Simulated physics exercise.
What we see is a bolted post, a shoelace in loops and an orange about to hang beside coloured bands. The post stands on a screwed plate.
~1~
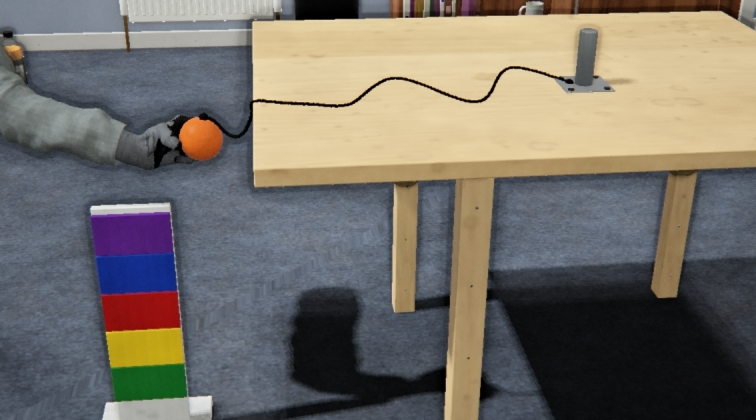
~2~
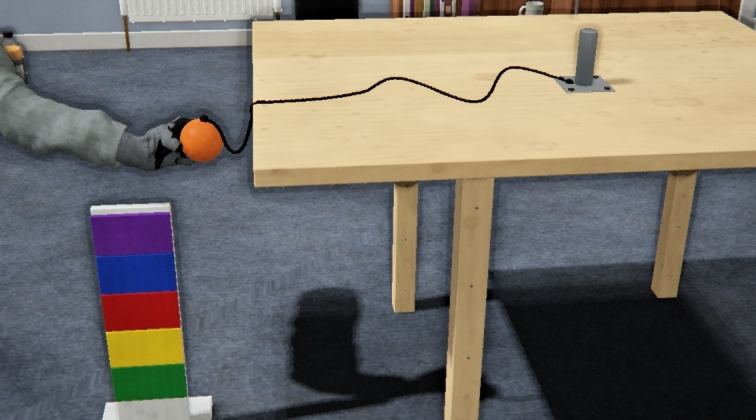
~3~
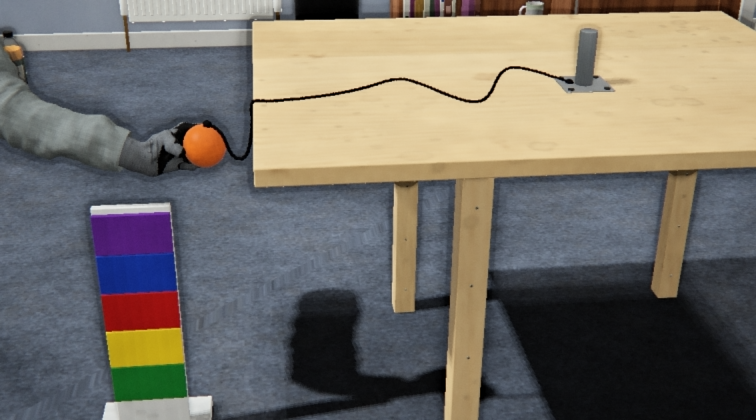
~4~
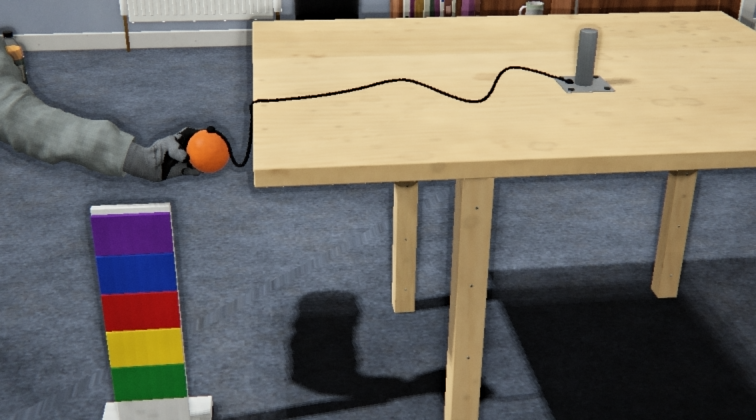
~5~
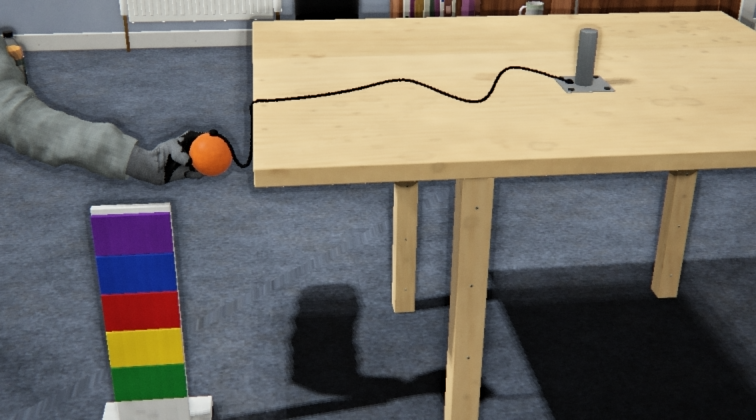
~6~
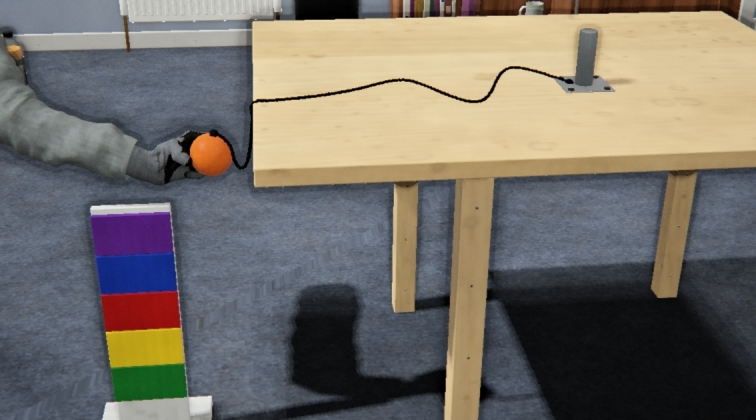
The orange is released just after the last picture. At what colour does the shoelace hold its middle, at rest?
At yellow.
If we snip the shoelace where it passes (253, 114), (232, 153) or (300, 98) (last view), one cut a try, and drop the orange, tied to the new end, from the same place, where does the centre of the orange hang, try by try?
About (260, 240), (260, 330) and (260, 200).
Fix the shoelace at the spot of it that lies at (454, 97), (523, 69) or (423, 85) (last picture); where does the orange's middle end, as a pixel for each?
In that order: (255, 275), (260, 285) and (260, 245).
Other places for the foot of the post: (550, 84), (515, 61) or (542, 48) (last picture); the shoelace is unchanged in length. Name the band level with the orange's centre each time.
Try by try: Green; green; yellow.
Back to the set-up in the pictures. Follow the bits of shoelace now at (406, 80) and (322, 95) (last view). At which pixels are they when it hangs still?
Near (281, 93) and (256, 165).
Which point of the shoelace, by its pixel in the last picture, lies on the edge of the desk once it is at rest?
At (382, 83), roughly.
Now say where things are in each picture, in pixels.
In the first picture, orange (201, 139); purple (132, 236); blue (137, 275); red (141, 313); yellow (145, 349); green (149, 384).
In the second picture, orange (202, 140); shoelace through (531, 70) (492, 91) (432, 88) (363, 92) (259, 104).
In the third picture, orange (205, 146).
In the fourth picture, orange (209, 151); shoelace through (531, 70) (492, 91) (432, 88) (349, 91) (253, 114).
In the fifth picture, orange (211, 154).
In the sixth picture, orange (212, 155); shoelace through (531, 70) (492, 91) (432, 88) (348, 91) (253, 114).
Soon after, orange near (268, 306); level with red.
Then, orange near (277, 343); level with yellow.
At rest, orange near (269, 342); level with yellow. Its centre hangs level with the yellow band.
